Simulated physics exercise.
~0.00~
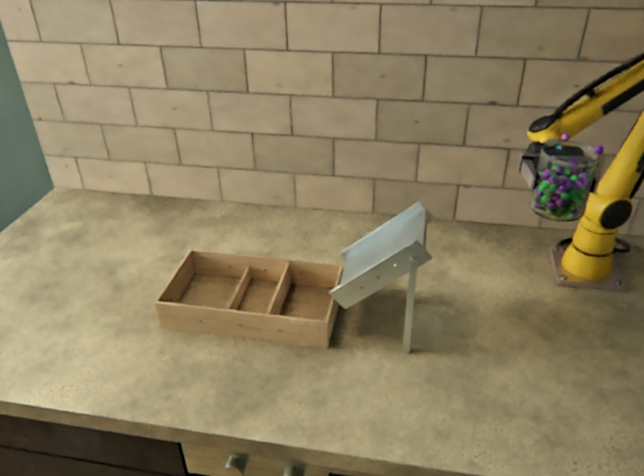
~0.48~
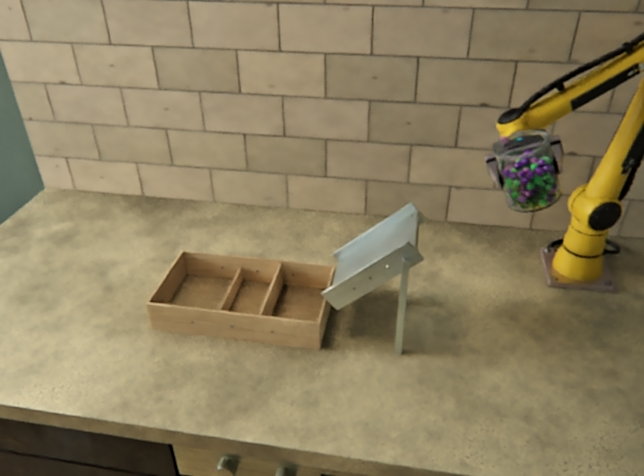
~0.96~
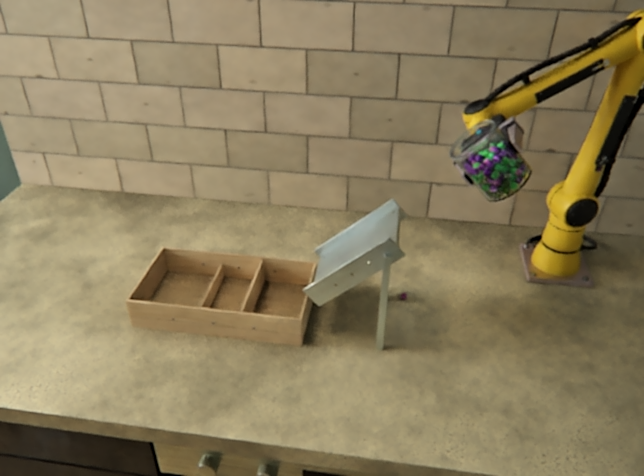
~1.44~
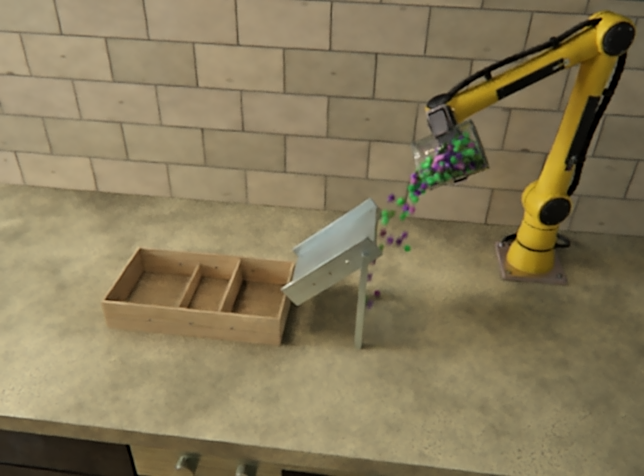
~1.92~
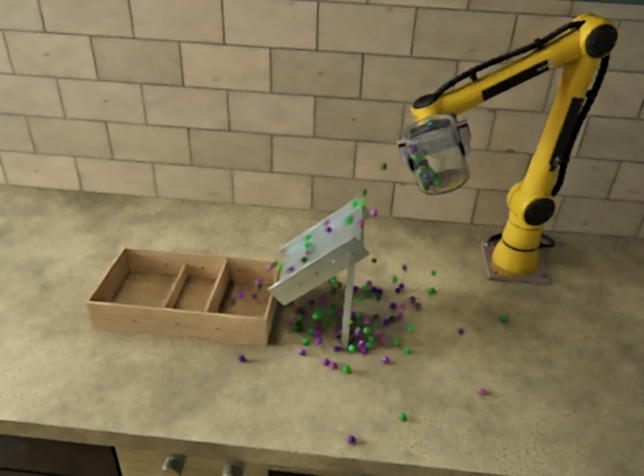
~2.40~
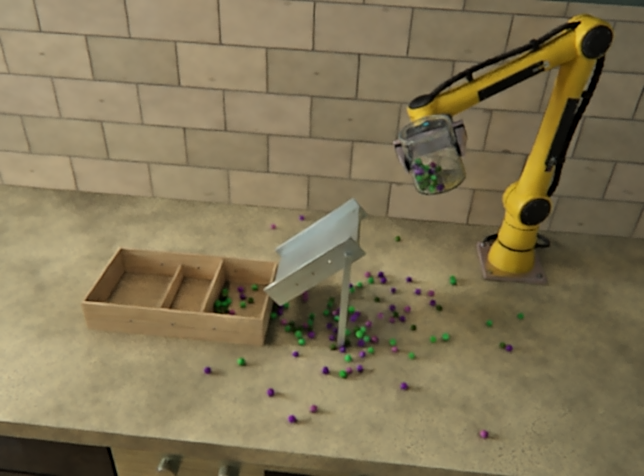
A yellow robot arm at the right of a stone-coloured counter, seen from slightly above against a tan brick wall, holds a clear cup of purple and green sweets. A pale metal chute on a post stands mid-counter, sloping down to an open wooden box with three compartments. The arm swings the cup left and tips it over. Sweets pour out, many missing the chute and scattering around its post, while others slide down it. The cup tilts partly back, still holding some. Most sweets end strewn over the counter, with a small group in the box's right compartment.
